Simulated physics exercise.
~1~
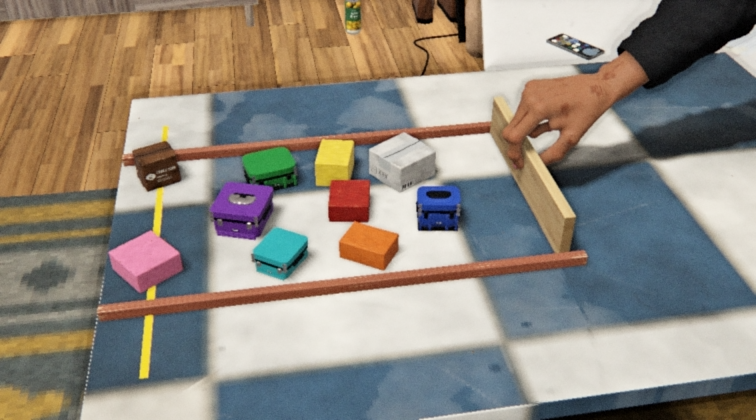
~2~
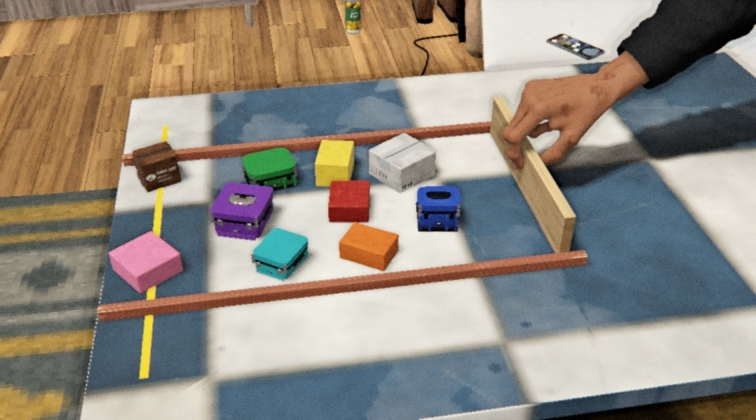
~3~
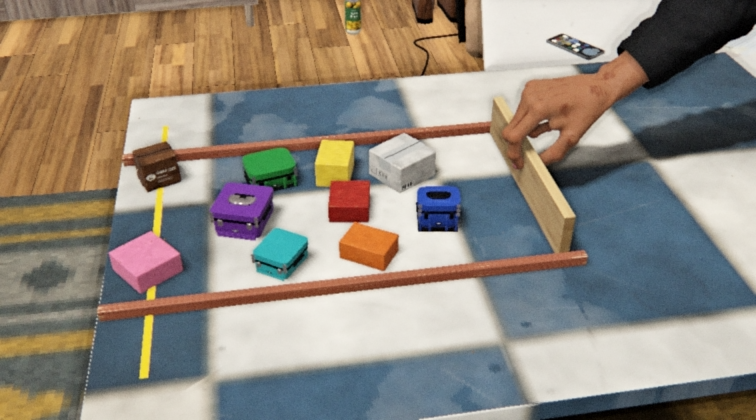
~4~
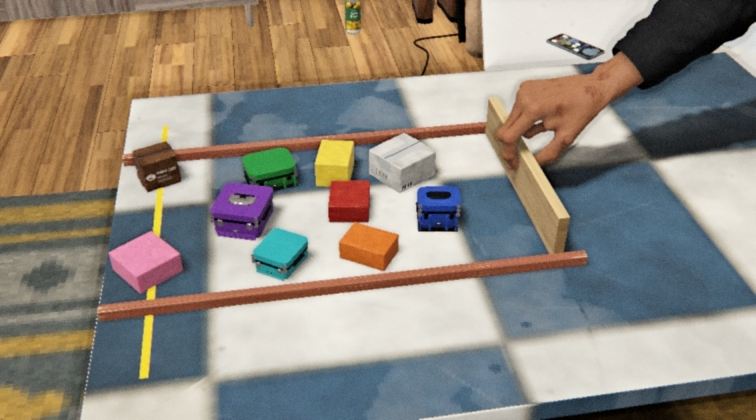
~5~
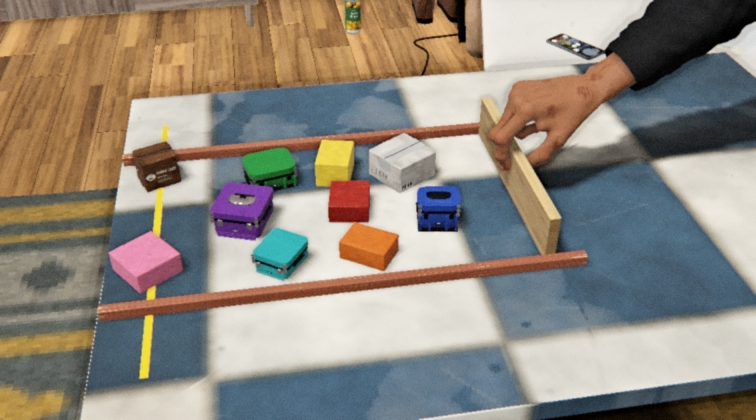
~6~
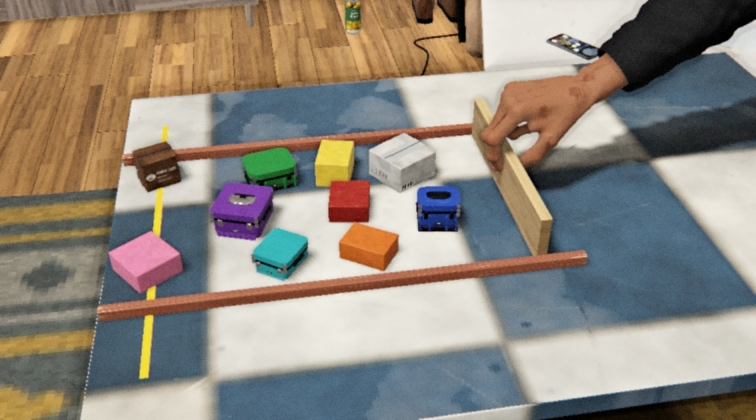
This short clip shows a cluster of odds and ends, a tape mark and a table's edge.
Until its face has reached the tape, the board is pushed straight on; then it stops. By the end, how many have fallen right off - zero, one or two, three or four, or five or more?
Five or more spill over.
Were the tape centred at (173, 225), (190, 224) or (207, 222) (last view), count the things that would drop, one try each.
Tallies in the order asked: 6, 3, 3.
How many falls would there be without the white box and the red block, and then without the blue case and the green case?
You'd count 4 the first time and 5 the second time.
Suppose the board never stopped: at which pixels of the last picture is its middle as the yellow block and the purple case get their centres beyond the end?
The middle is at (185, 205) when it's the yellow block, and at (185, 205) when it's the purple case.
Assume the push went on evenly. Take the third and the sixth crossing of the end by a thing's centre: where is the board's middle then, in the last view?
Roughly (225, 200) for the earlier crossing, roughly (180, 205) for the later one.
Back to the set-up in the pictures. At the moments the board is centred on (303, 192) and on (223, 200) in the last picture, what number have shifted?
The counts are 9 and 10.
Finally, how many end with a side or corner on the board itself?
It adds up to 4.
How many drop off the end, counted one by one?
A count of exactly 6.
Early on, none off yet; pink block at rest near (146, 262); brown box at rest near (157, 166); purple case at rest near (244, 211).
Finally, the number that fall off is five or more; lost, yellow block, turquoise case, green case, purple case, brown box and pink block.
